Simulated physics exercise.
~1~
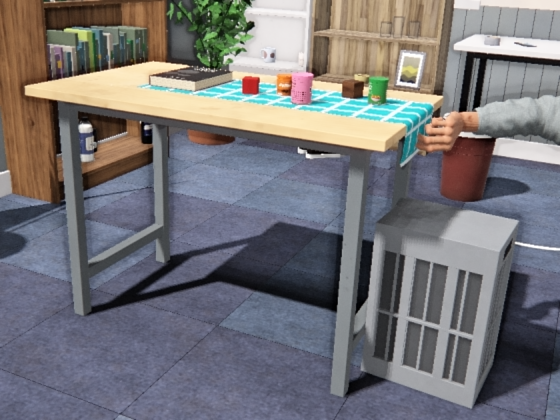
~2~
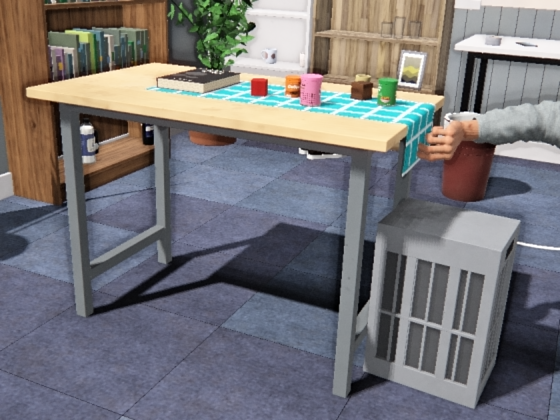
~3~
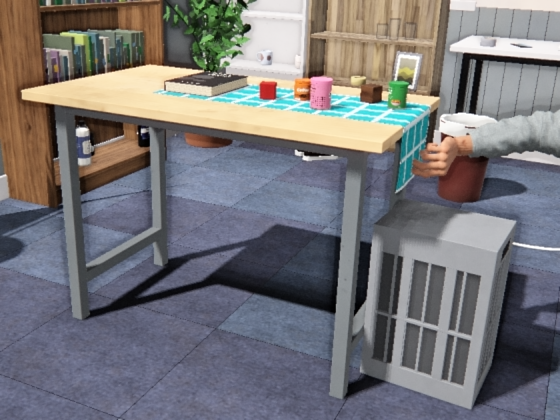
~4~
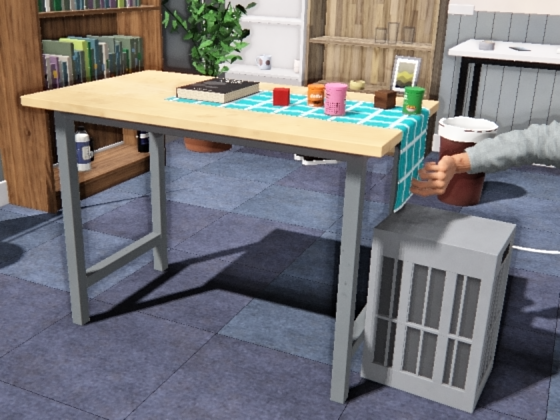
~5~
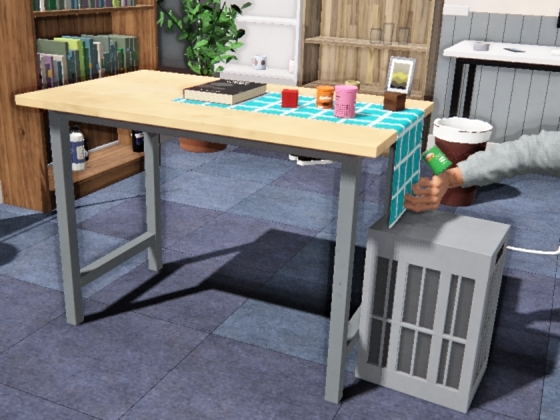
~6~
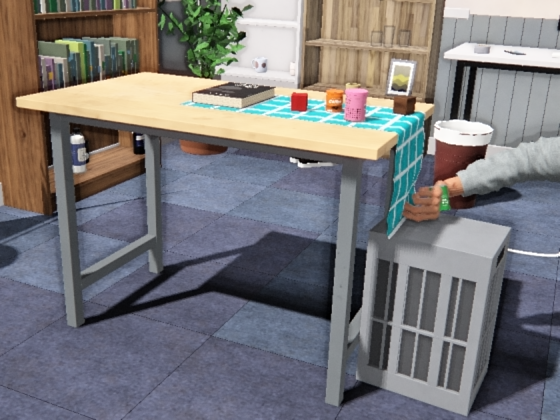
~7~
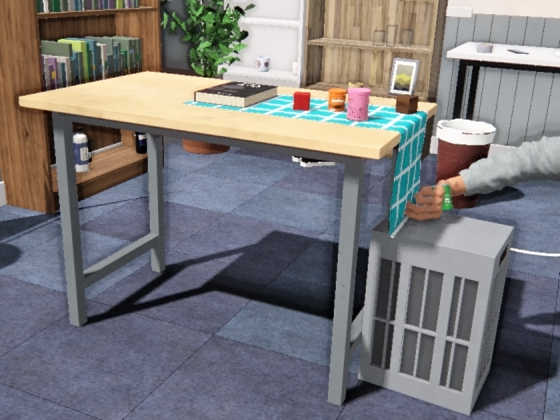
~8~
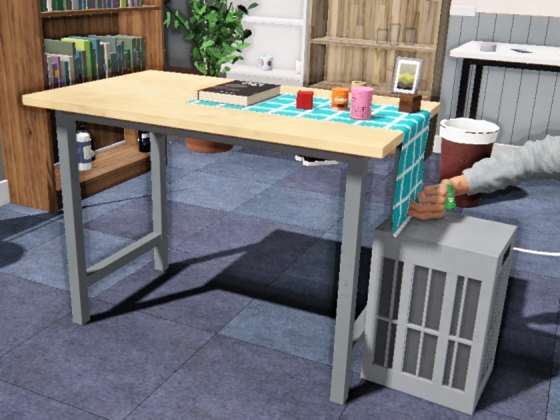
A turquoise tea towel is pulled down to the grey crate, and the green can falls.
